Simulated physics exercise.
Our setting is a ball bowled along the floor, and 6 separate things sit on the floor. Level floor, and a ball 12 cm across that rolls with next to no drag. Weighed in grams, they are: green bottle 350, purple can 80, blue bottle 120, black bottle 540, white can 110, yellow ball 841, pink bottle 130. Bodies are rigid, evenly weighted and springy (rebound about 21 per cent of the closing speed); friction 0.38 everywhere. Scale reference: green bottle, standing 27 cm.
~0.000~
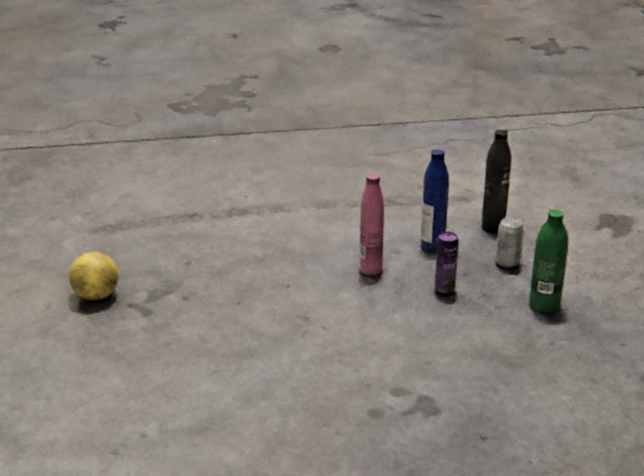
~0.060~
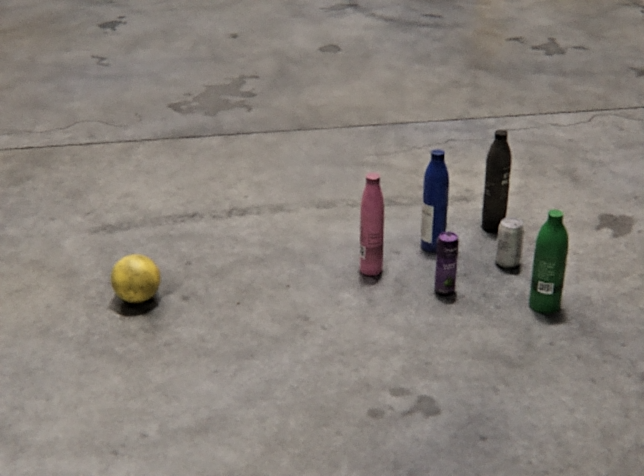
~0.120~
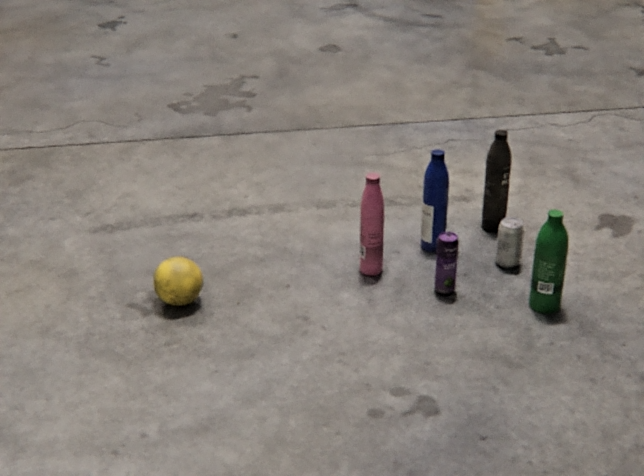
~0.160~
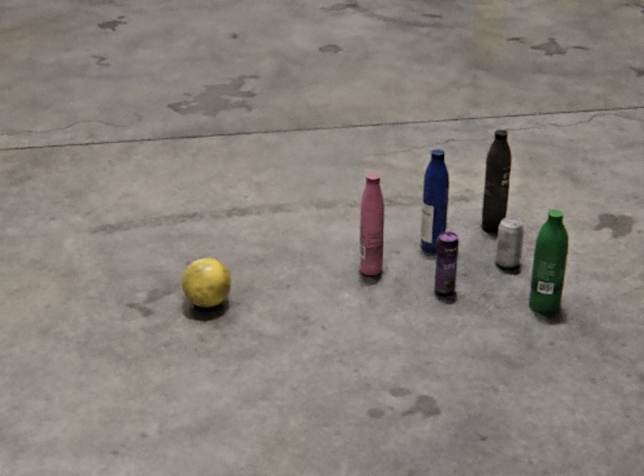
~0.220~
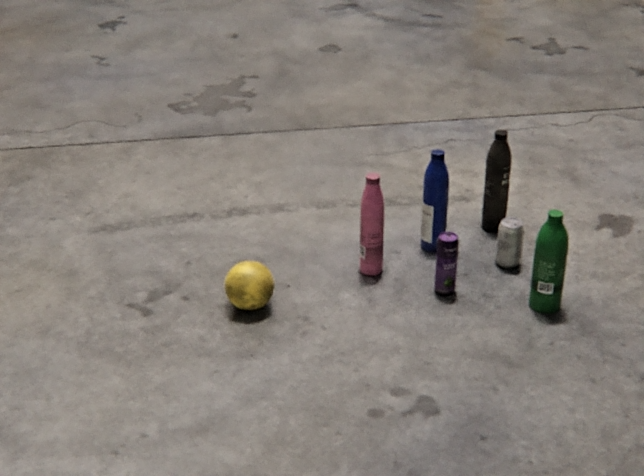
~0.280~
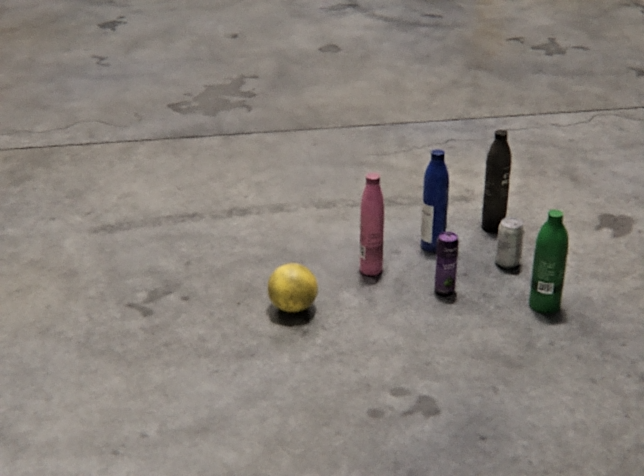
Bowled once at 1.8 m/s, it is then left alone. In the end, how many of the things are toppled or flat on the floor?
The count is one.
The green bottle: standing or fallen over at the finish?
In the last frame the green bottle does not stay up.
After 0.88 s, ball has run 153 cm; green bottle 35° off upright near (582, 238).
After 1.48 s, green bottle on its side near (598, 254).
In the end (2.2 s), toppled on the floor, green bottle; the other 5 under 8 cm from the start. At the end, from the last picture's camera, green bottle near (600, 255), purple can near (447, 264).
